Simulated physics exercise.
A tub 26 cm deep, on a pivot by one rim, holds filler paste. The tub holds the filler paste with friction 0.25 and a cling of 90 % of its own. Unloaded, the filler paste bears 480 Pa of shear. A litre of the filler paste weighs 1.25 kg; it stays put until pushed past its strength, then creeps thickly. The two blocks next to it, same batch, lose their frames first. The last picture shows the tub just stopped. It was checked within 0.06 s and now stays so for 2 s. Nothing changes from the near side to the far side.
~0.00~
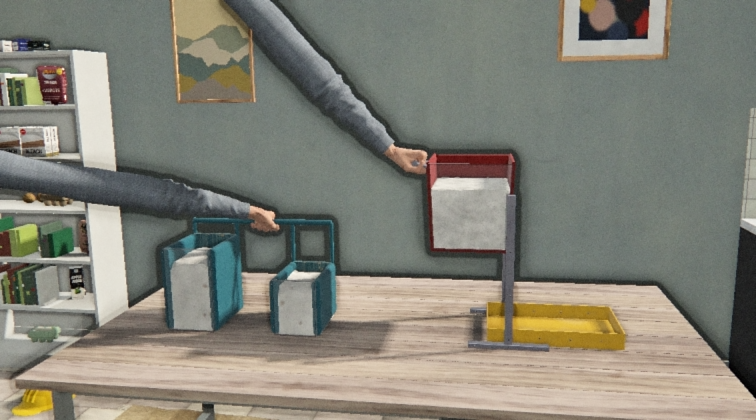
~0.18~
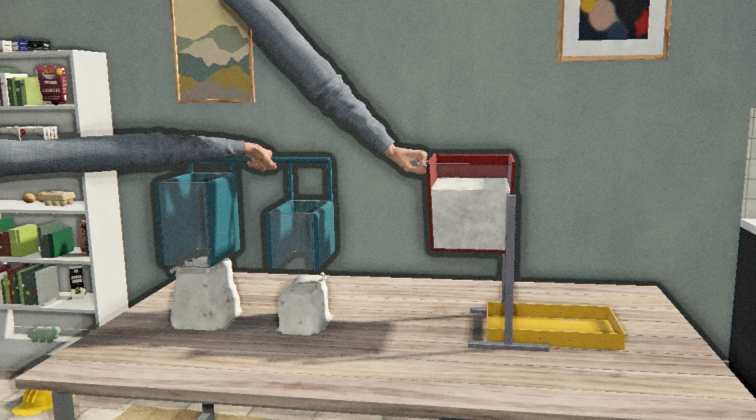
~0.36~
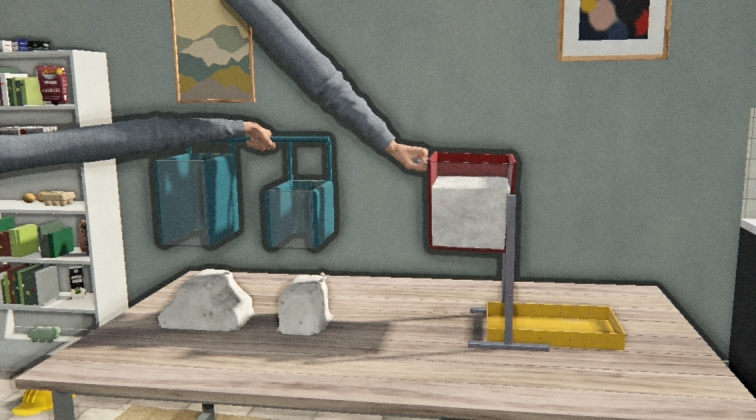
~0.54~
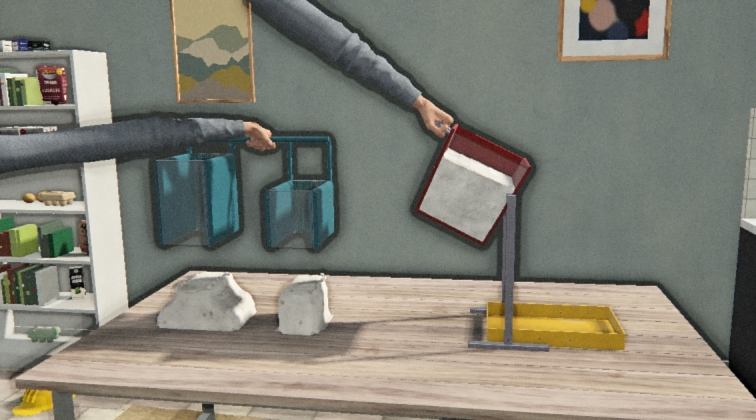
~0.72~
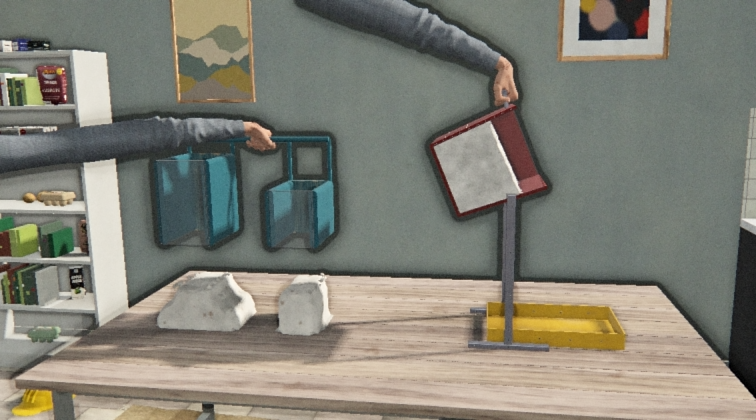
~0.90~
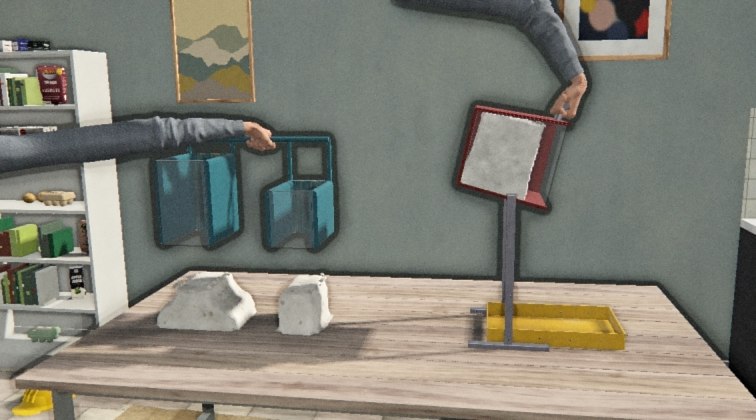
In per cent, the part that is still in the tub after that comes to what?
Expect roughly 36 %.
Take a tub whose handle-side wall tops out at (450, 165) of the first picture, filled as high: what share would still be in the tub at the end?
In that case some 50 per cent.
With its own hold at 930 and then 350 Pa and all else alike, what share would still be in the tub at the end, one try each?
In turn about 65 %, 30 %.
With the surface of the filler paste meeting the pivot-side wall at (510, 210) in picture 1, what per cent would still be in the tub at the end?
In that case some 55 per cent.
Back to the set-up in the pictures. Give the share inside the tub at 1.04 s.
Near 95 %.
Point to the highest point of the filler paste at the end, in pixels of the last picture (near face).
Around (506, 169).
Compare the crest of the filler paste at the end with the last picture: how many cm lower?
Roughly 16 cm.
By 1.04 s, the tub is at 103 degrees and holds 93 %.
By 1.21 s, the tub is at 103 degrees and holds 46 %.
By 1.38 s, the tub is at 103 degrees and holds 37 %.
By 1.55 s, the tub is at 103 degrees and holds 36 %.
By 2.90 s, at the end, the tub is at 103 degrees and holds 36 %.
